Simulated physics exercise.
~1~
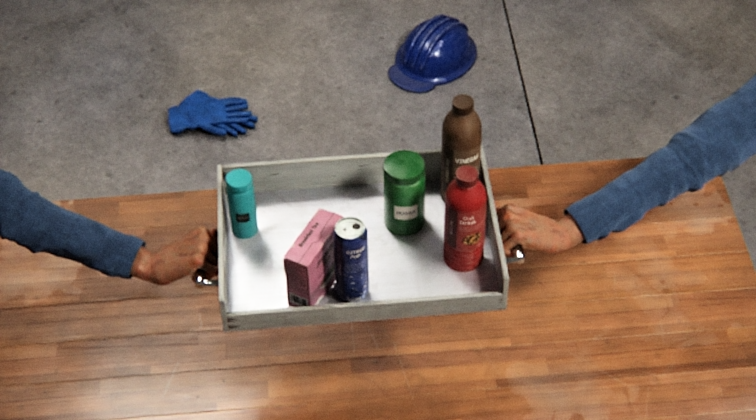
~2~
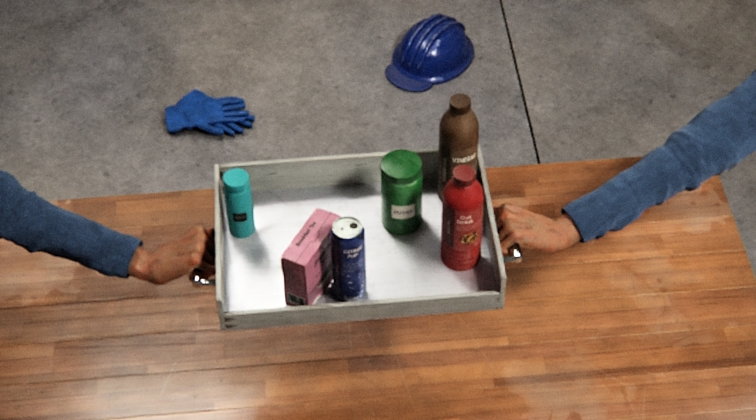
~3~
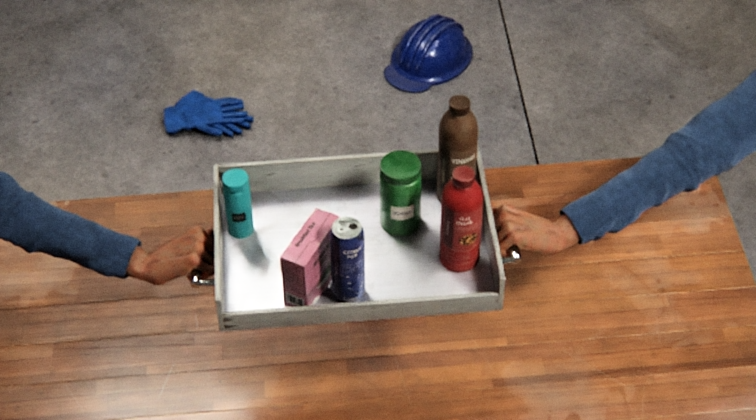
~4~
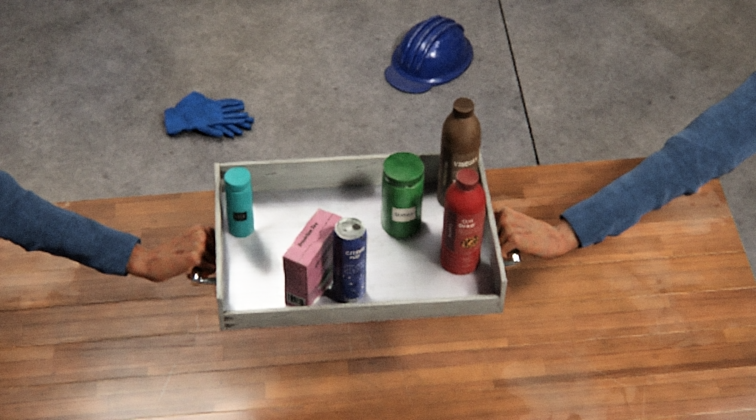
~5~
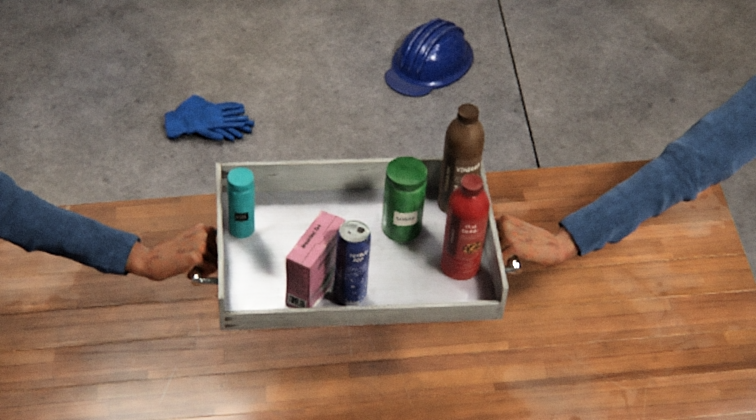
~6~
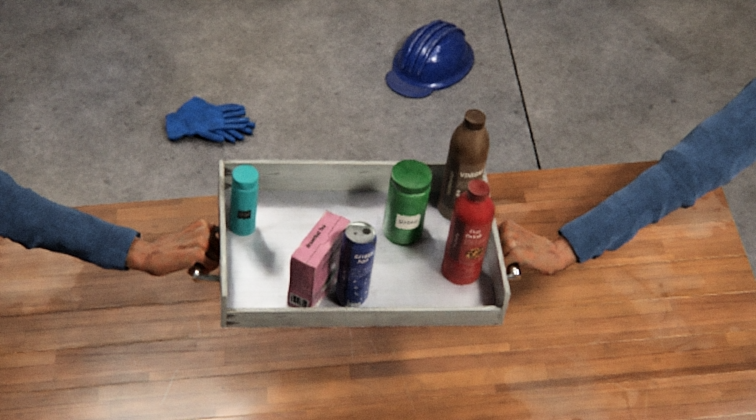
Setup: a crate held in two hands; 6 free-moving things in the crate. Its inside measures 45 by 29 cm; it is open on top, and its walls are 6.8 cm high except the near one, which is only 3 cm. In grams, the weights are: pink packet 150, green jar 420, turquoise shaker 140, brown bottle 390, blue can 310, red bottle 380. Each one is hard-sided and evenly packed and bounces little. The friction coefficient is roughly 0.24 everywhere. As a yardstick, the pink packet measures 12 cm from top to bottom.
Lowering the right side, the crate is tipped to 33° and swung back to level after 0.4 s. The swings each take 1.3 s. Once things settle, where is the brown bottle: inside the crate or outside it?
It is inside the crate.
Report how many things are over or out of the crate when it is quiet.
1.
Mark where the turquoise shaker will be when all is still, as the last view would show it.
It ends up at about (440, 189).
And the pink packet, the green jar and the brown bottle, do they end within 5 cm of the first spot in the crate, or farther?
In short, the pink packet leaves its position, the green jar leaves its position, the brown bottle stays close to home.
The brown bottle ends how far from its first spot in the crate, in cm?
About 1 cm.
Then, 0.50 s after the last picture, tip 27°, right side down; green jar slid 6 cm; blue can slid 5 cm; pink packet slid 5 cm.
Then, 0.70 s after the last picture, tip 32°, right side down; turquoise shaker slid 20 cm; pink packet slid 18 cm; blue can slid 21 cm.
Then, 3.10 s after the last picture, crate level; blue can now out of the crate; turquoise shaker slid 34 cm; pink packet slid 20 cm.
At rest, out of the crate, blue can; not toppled but over 5 cm from the start, pink packet, green jar and turquoise shaker; the other 2 in place, give or take 5 cm. In the last view, brown bottle near (461, 151).
